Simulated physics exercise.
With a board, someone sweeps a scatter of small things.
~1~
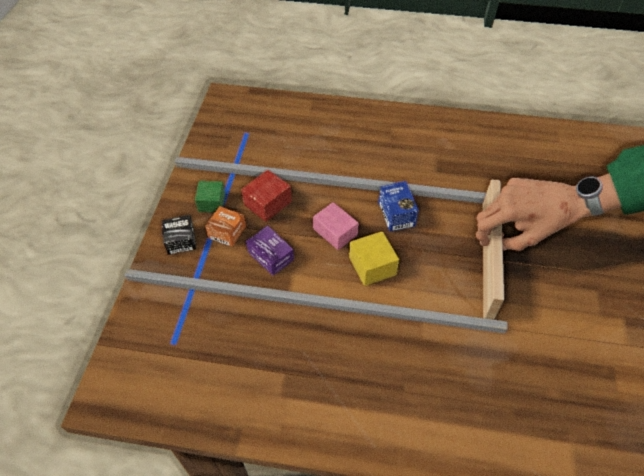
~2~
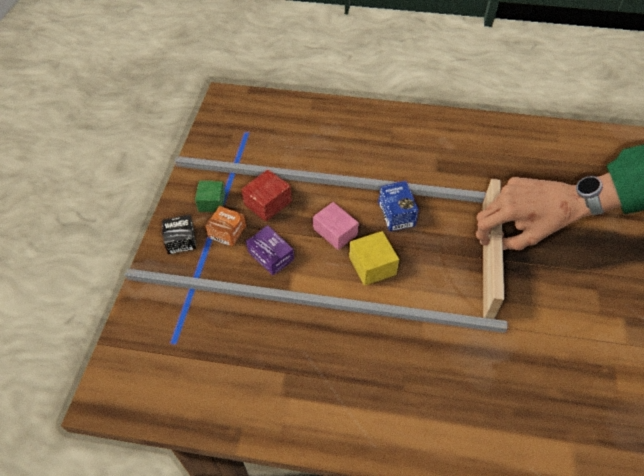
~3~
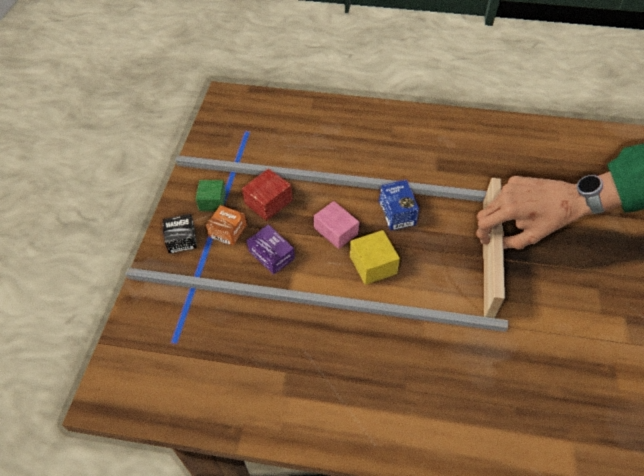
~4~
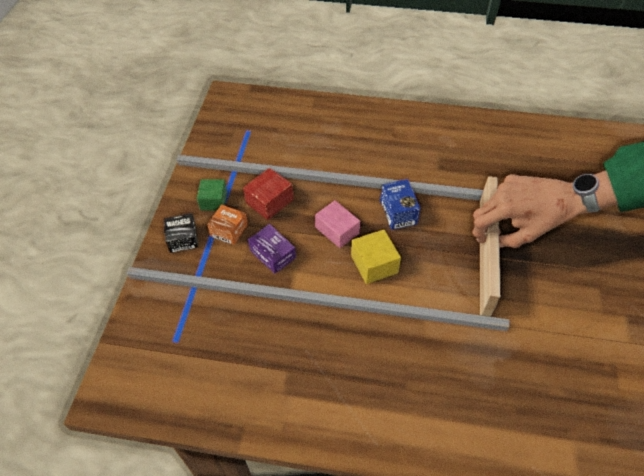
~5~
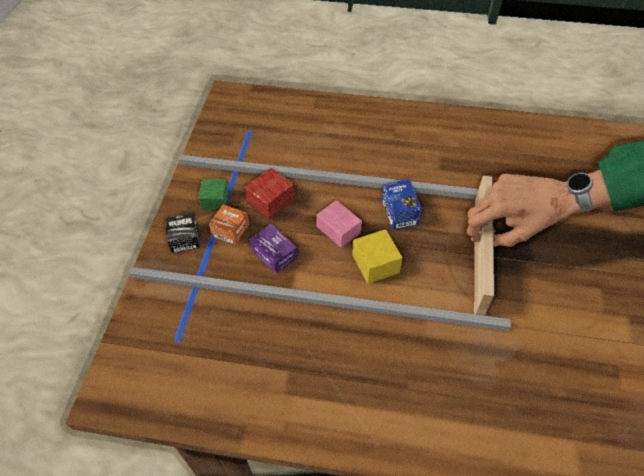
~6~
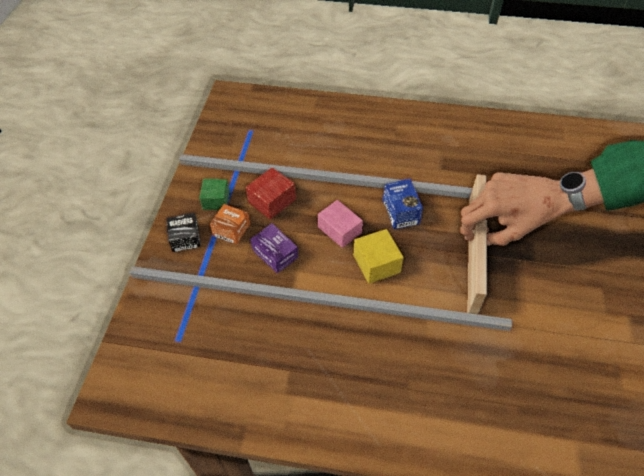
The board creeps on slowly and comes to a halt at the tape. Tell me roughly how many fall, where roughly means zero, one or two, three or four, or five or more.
Roughly, one or two fall.
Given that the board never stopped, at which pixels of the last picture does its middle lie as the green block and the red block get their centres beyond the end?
Near (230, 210), then near (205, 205).
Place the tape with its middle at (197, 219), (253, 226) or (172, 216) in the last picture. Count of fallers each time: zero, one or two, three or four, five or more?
Going through the tapes in order, the count is 5 or more, then no fall at all, then 5 or more.
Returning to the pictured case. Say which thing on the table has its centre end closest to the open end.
Nearest at the end: The orange box.
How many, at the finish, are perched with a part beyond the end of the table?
Overhanging ones - 2.
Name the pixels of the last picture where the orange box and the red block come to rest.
The orange box at (164, 214), the red block at (183, 179).
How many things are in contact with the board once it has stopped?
Count: 3.
Soon after, none off yet; black box at rest near (183, 232); green block at rest near (215, 195); orange box at rest near (230, 224).
After that, none off yet; black box at rest near (183, 232); green block at rest near (213, 195); orange box displaced a little near (220, 219).
In the end, the number that fall off is one or two; gone, green block and black box.
